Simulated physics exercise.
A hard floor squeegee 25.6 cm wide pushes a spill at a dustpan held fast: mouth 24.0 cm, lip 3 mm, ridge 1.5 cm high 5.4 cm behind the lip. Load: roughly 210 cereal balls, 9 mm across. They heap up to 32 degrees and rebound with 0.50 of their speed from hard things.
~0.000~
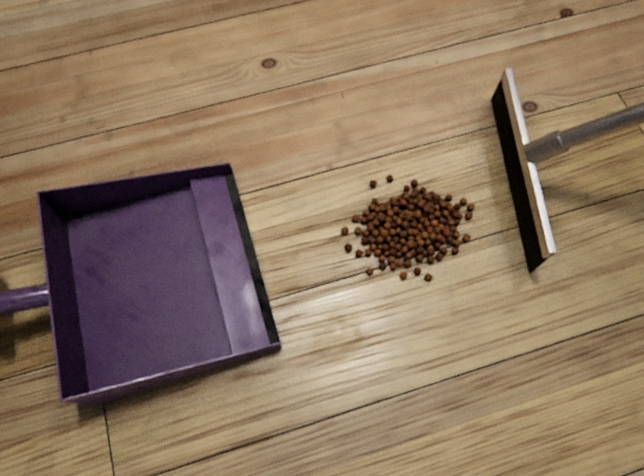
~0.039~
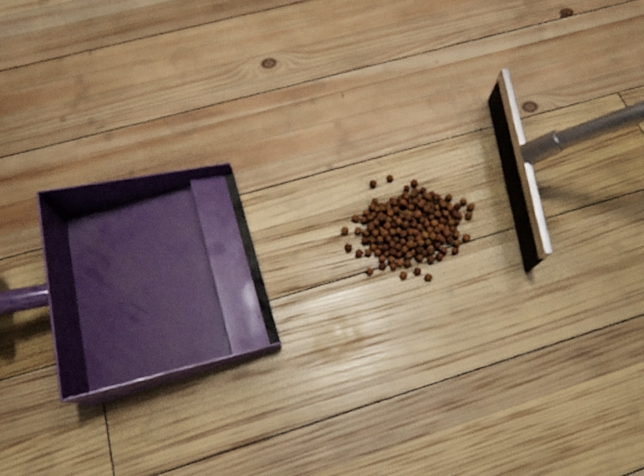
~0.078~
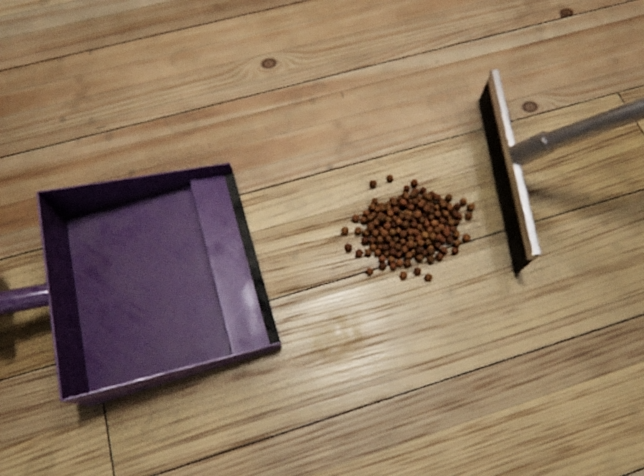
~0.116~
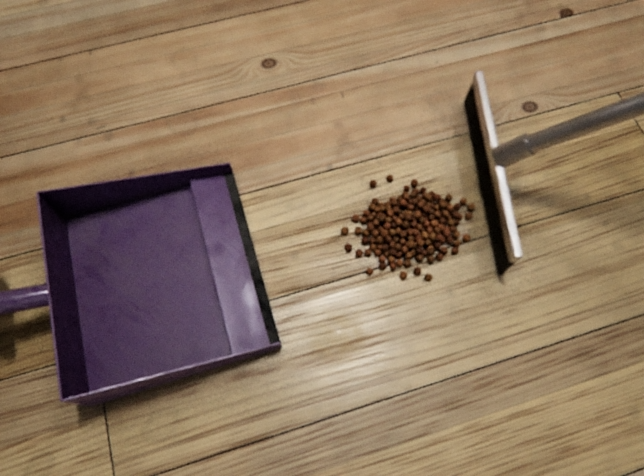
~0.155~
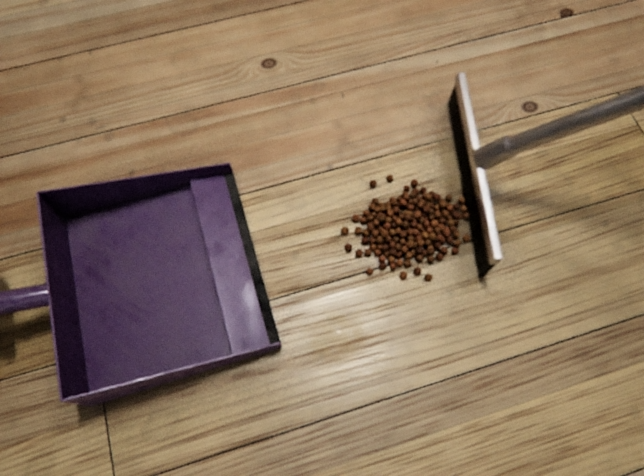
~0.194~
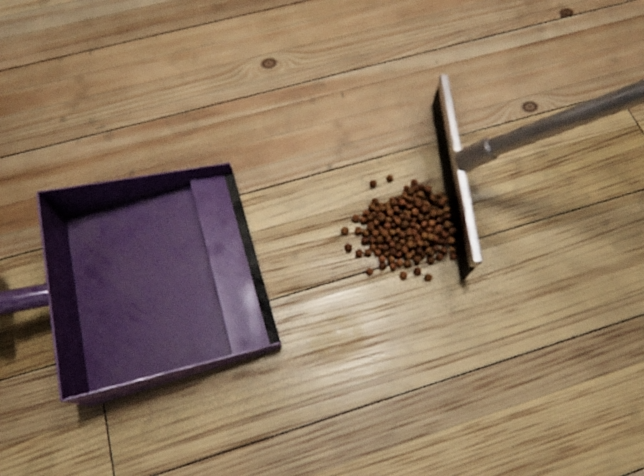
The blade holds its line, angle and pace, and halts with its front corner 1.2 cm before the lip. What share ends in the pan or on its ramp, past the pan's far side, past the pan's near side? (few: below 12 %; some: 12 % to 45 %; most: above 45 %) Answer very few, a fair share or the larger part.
Pan: A fair share, far side: Very few, near side: Very few.
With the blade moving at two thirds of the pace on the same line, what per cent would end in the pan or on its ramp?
Then about 30 per cent.
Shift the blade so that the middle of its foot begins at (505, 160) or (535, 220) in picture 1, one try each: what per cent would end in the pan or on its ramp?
About 35 and 15 per cent.
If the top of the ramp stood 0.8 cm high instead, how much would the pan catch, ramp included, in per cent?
Then about 40 per cent.
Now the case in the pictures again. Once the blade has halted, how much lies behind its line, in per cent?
Some 10 per cent.
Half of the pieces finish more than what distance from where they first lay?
Some 20 cm.
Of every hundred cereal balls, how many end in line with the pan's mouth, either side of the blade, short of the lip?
About 55 per cent.
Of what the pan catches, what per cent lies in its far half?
About 50 per cent.
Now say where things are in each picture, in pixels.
The first picture shows blade from (548, 253) to (506, 77), moved 0.0 cm, 0 of the pieces shifted so far; middle of the pieces at (409, 224); pan at (152, 284).
The second picture shows blade from (544, 254) to (502, 77), moved 0.5 cm, 0 of the pieces shifted so far; middle of the pieces at (409, 224).
The third picture shows blade from (533, 255) to (492, 78), moved 1.8 cm, 0 of the pieces shifted so far; middle of the pieces at (409, 224).
The fourth picture shows blade from (514, 257) to (477, 79), moved 3.9 cm, 0 of the pieces shifted so far; middle of the pieces at (409, 224).
The fifth picture shows blade from (495, 260) to (460, 81), moved 6.2 cm, 2 of the pieces shifted so far; middle of the pieces at (409, 224).
The sixth picture shows blade from (475, 262) to (442, 83), moved 8.5 cm, 59 of the pieces shifted so far; middle of the pieces at (408, 225); pan at (152, 284). Its pace works out near 0.59 m/s, heading 10 degrees away from the viewer's side.
Then, at 0.39 s, middle of the blade 15 cm from the lip; 0 % over the lip, far side 0 %, near side 0 %.
Then, at 0.52 s, middle of the blade 7 cm from the lip; 0 % over the lip, far side 0 %, near side 0 %.
After 0.77 s, middle of the blade 4 cm from the lip; 35 % over the lip, far side 5 %, near side 5 %.
In the end, at 1.3 s, pan 35 %, far side 5 %, near side 5 %, in front of the lip or behind the blade 55 %.
